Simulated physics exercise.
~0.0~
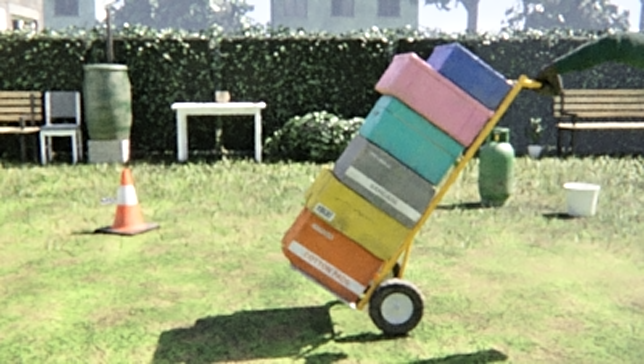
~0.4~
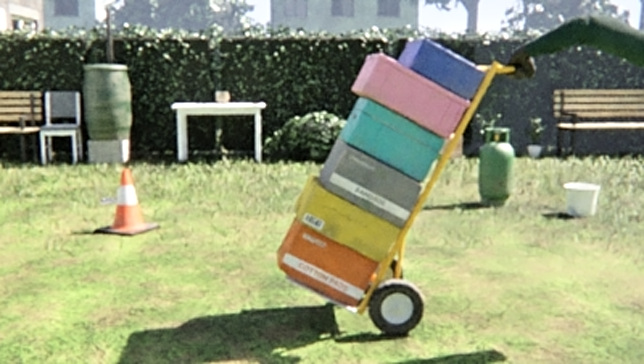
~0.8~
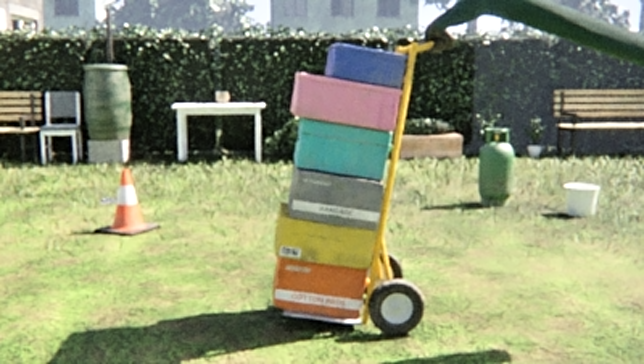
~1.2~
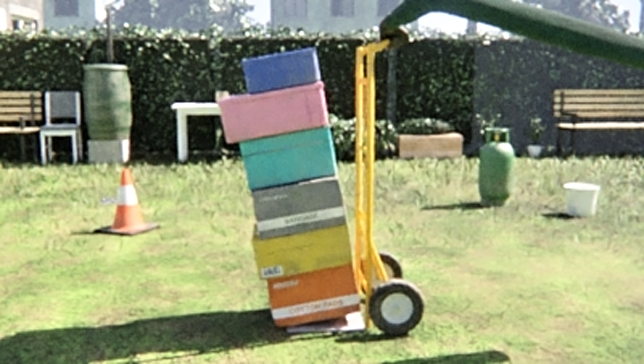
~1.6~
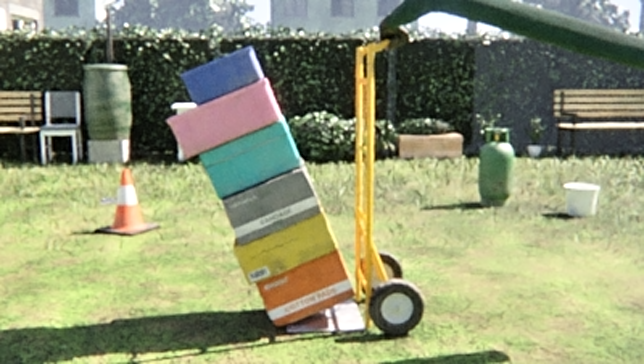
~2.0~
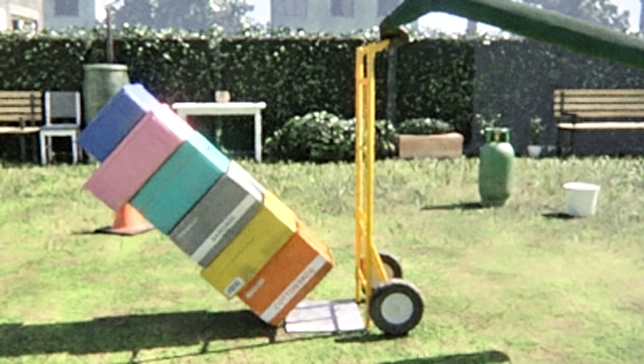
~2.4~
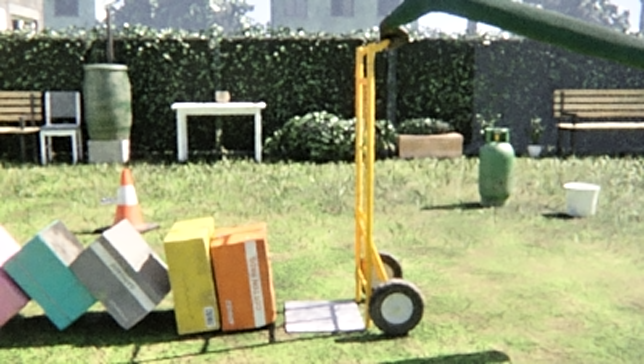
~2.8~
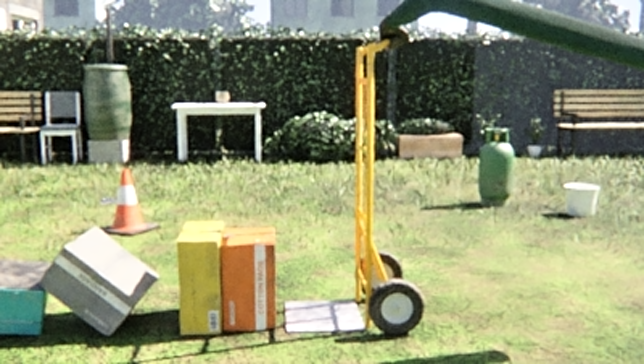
Stack of six coloured boxes toppling left off a yellow sack truck as a green arm swings it upright on grass.
